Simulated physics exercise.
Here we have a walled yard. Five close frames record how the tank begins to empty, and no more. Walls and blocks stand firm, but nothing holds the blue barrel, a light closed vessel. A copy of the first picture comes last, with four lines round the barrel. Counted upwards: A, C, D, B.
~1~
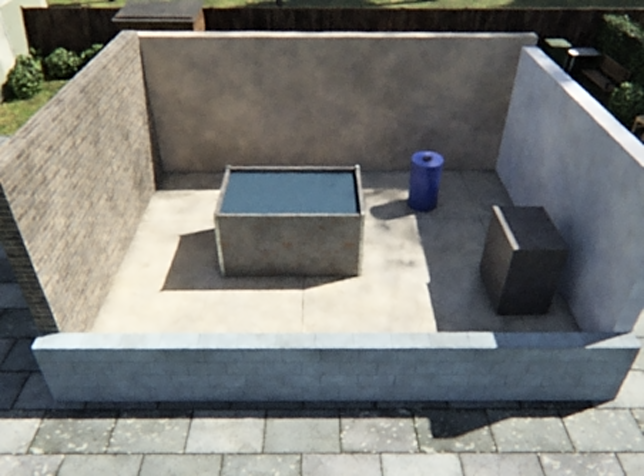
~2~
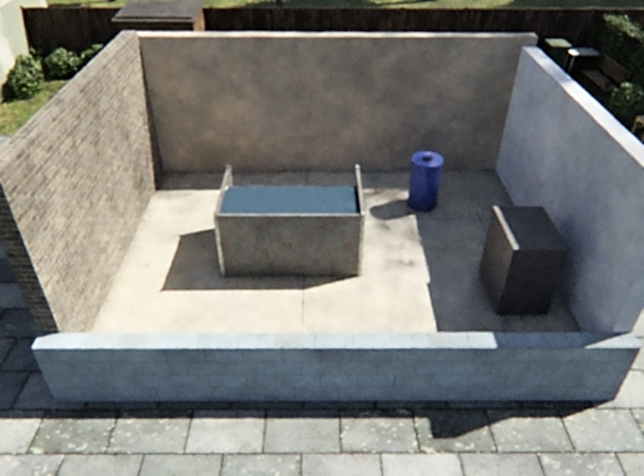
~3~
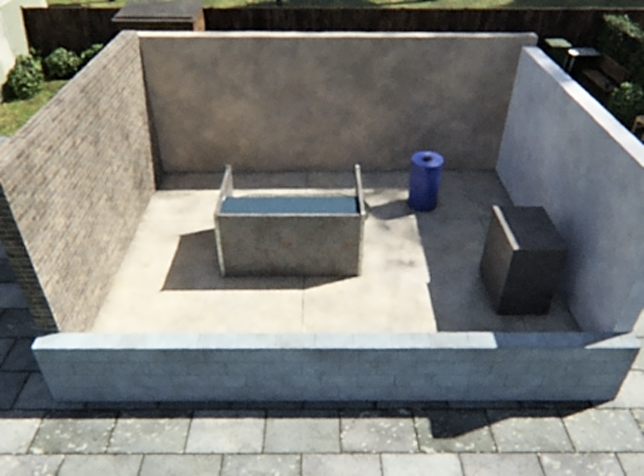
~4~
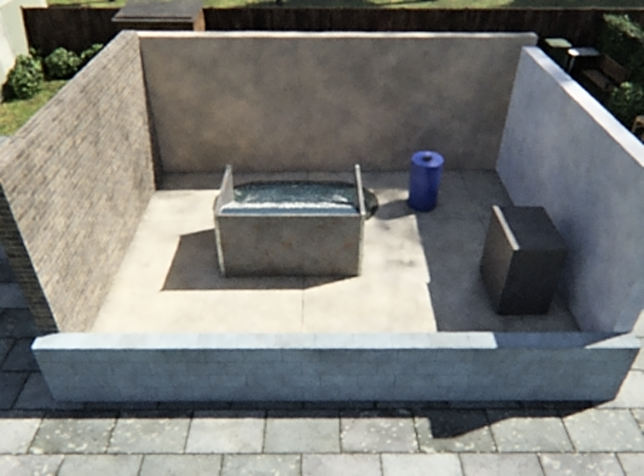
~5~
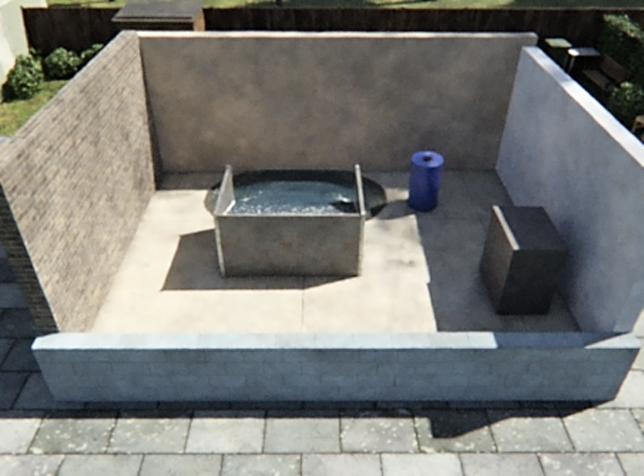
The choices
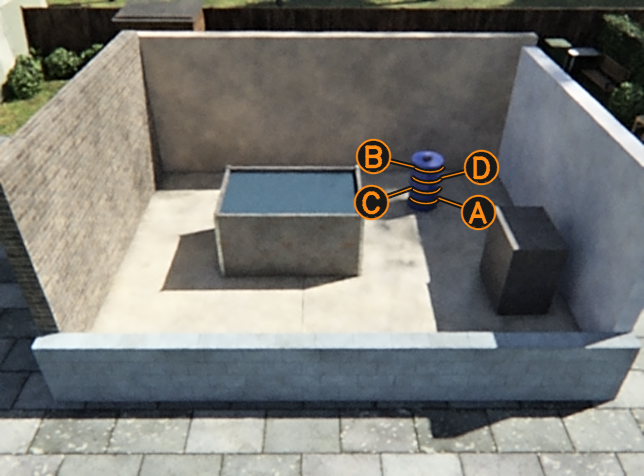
The video shows a walled yard with a water-filled tank, a blue barrel and a dark box; the tank's back side opens, and water pours out behind it, spreading across the ground to both sides and nearer the motionless barrel.
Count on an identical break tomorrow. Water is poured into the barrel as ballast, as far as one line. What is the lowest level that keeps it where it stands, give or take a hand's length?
That is mark C.
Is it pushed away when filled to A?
Yes.
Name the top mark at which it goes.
That would be A.
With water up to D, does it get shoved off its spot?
No, that is safe.
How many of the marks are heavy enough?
Three of the four.
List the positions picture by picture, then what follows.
Lid of the blue barrel at (428, 159); tank full, its middle at (291, 194).
Water covers 3 % of the ground, mostly out of sight from here.
Water covers 7 % of the ground and is seen nearest the barrel at (366, 209).
Water covers 12 % of the ground and is seen nearest the barrel at (372, 201).
Lid of the blue barrel at (428, 159); water covers 17 % of the ground and is seen nearest the barrel at (382, 197).
On the marked copy, A at (426, 203); B at (430, 171); C at (427, 193); D at (428, 182); from the bottom up A, C, D, B.
If A is chosen, it is pushed about its own width away.
If B is chosen, it does not move.
If C is chosen, it does not move.
If D is chosen, it does not move.
